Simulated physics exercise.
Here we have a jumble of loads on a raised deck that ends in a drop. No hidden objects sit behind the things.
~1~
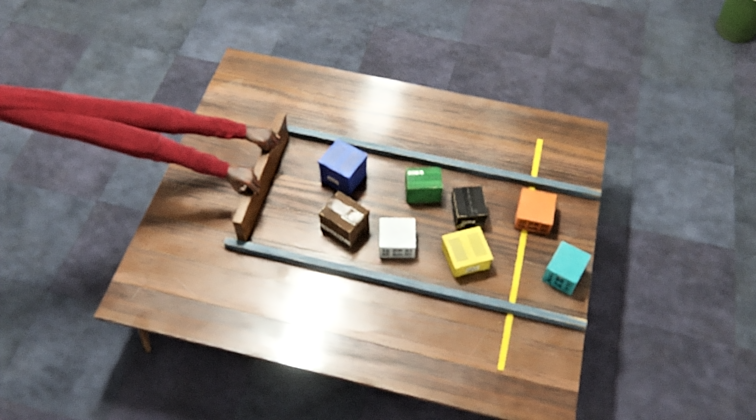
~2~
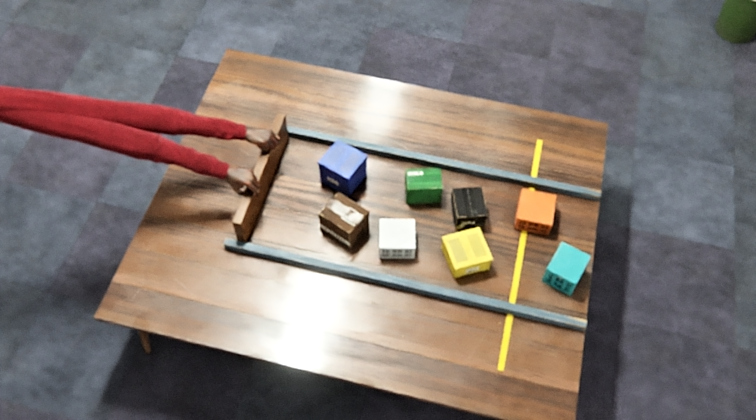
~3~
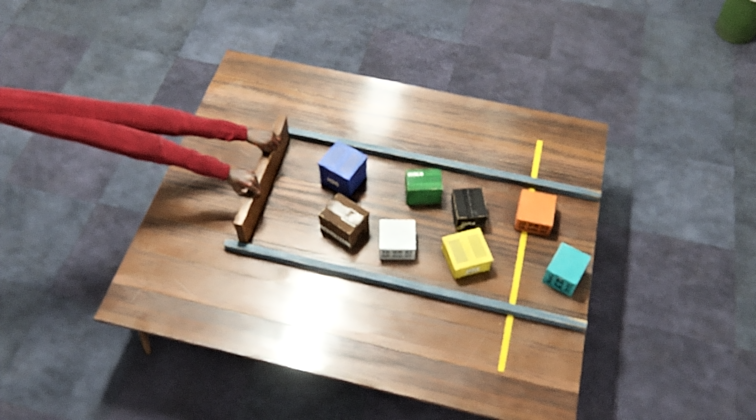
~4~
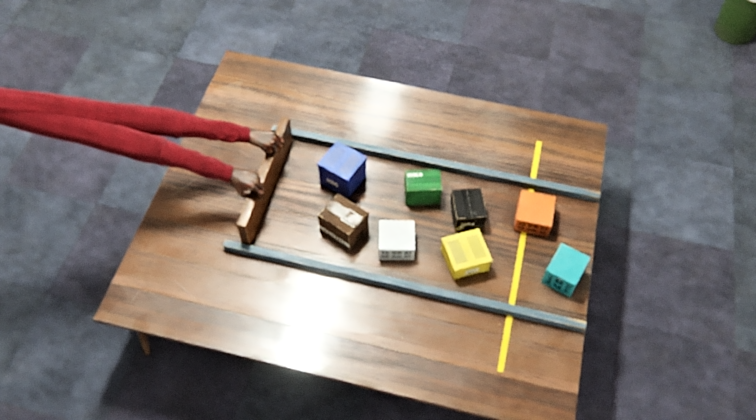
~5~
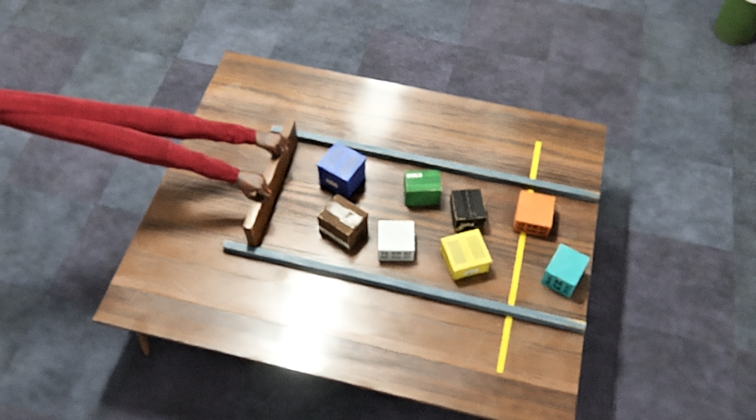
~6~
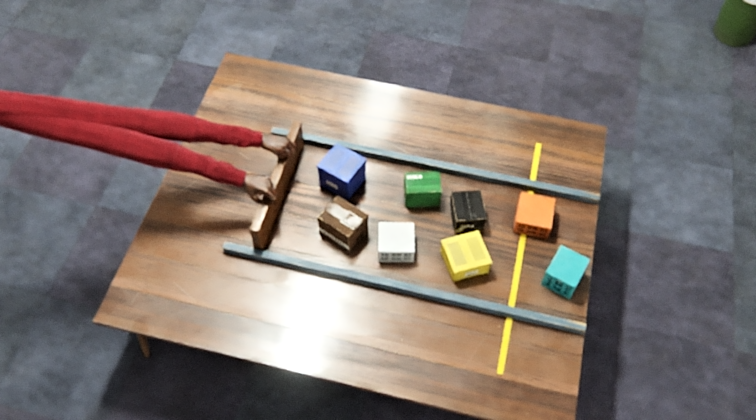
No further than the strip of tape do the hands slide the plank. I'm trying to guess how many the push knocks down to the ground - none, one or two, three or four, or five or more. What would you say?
Seems the ones that don't stay up number three or at most four, for sure.
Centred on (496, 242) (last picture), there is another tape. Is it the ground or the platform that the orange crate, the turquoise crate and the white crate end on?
Lab note: Orange crate comes off; turquoise crate comes off; white crate is safe.
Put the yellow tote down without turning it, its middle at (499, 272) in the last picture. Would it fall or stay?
Starting there, it falls away.
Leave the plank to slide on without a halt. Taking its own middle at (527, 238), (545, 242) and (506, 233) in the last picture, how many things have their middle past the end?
Counts by place: 4 / 6 / 4.
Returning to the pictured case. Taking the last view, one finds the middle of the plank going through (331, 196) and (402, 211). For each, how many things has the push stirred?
2 at one spot and 6 at the other.
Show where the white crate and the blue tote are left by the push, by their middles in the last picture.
I'd put one at around (576, 281) and the other at around (548, 212).
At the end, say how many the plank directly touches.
It ends up touching 2.
Soon after, none off yet; turquoise crate at rest near (565, 272); orange crate at rest near (534, 215); yellow tote at rest near (465, 257).
Then, none off yet; turquoise crate moving near (568, 272); orange crate moved about its own width near (564, 222); yellow tote moved about its own width near (526, 278).
At rest, the number that fall off is three or four; fallen, black parcel, yellow tote, orange crate and turquoise crate.
